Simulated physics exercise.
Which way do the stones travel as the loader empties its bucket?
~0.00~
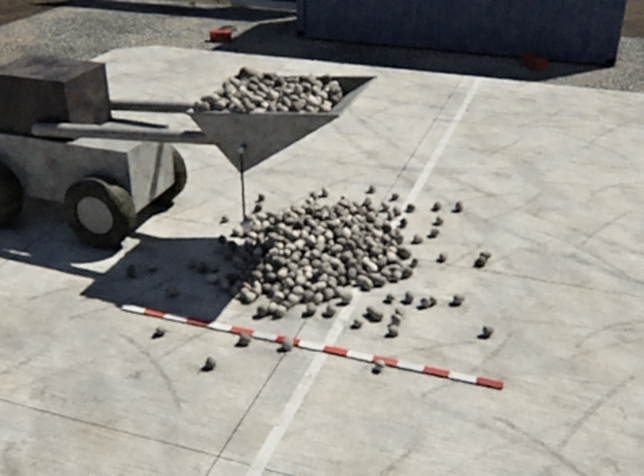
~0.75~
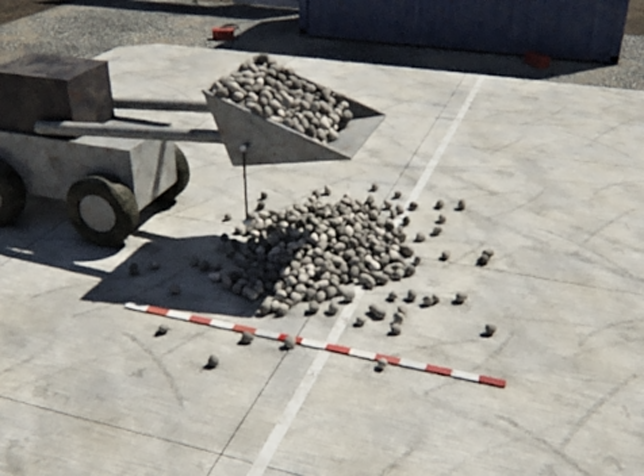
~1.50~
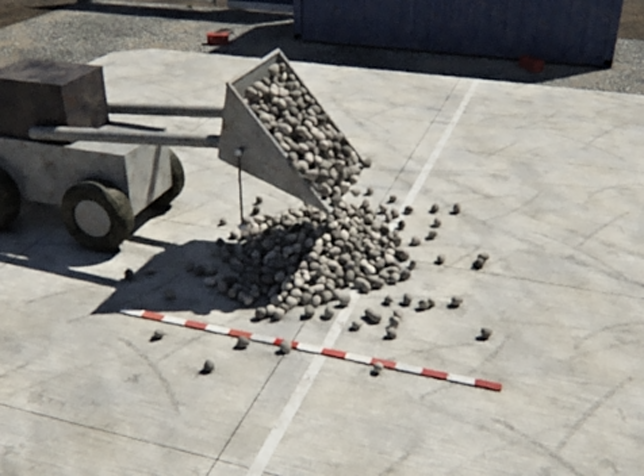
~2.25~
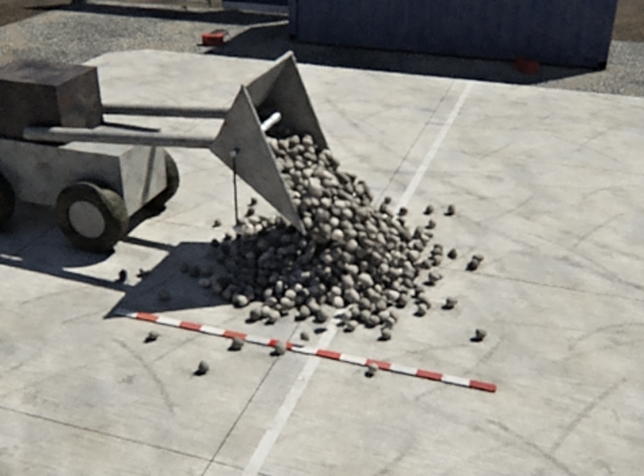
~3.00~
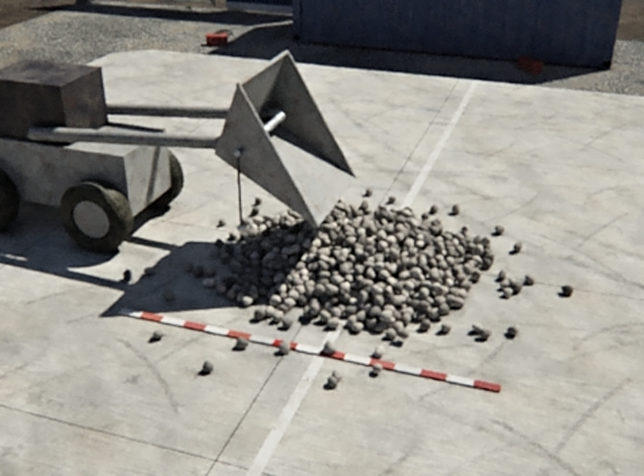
They move to the right, sliding out of the bucket and spreading the pile across the painted line.
